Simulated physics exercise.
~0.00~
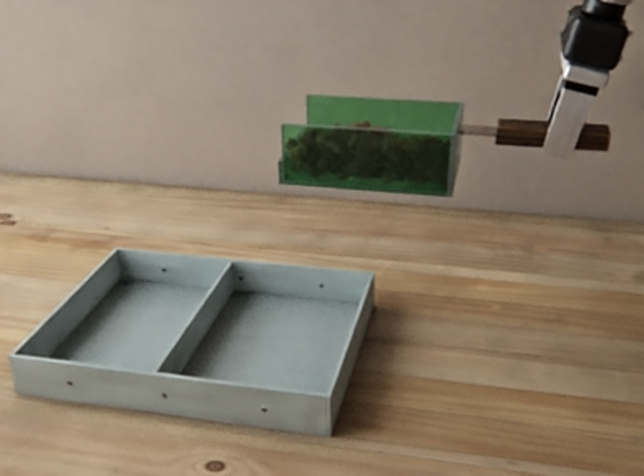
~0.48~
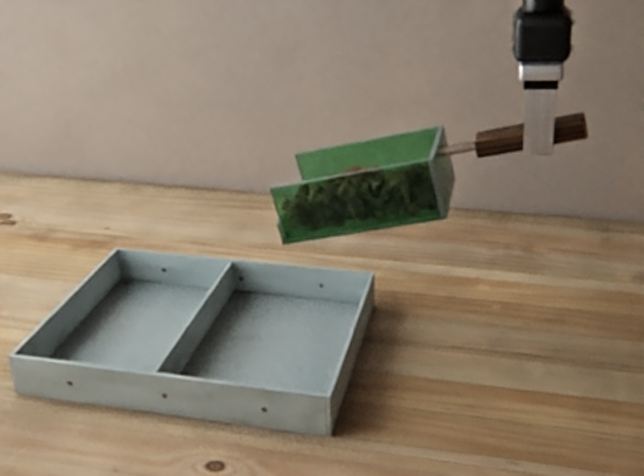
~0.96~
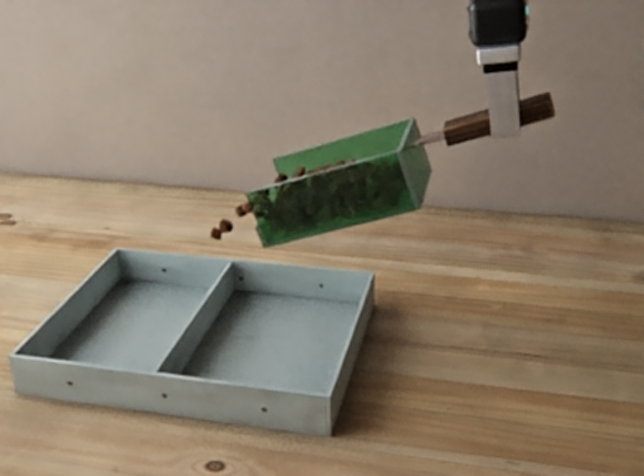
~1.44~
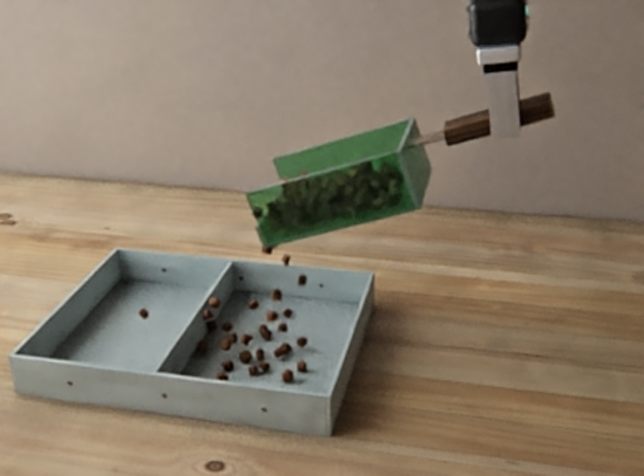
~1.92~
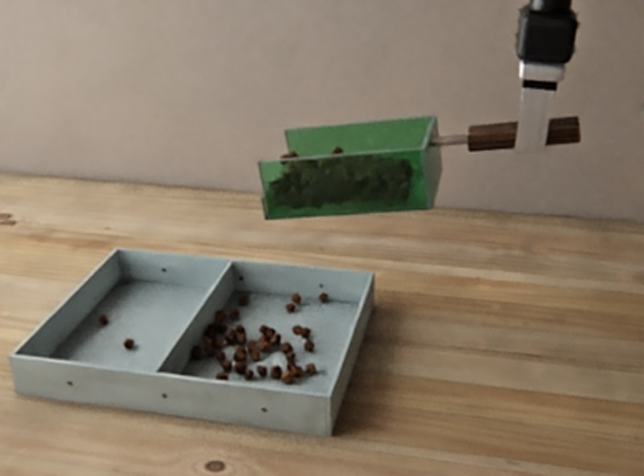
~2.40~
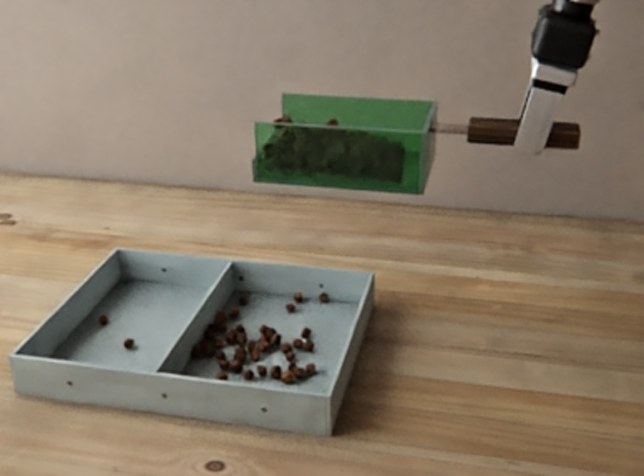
The clip shows a robotic arm lowering and tilting a green box of brown pellets over a divided gray tray, spilling some mostly into the right section and a couple into the left, then leveling the box, with most pellets still inside.
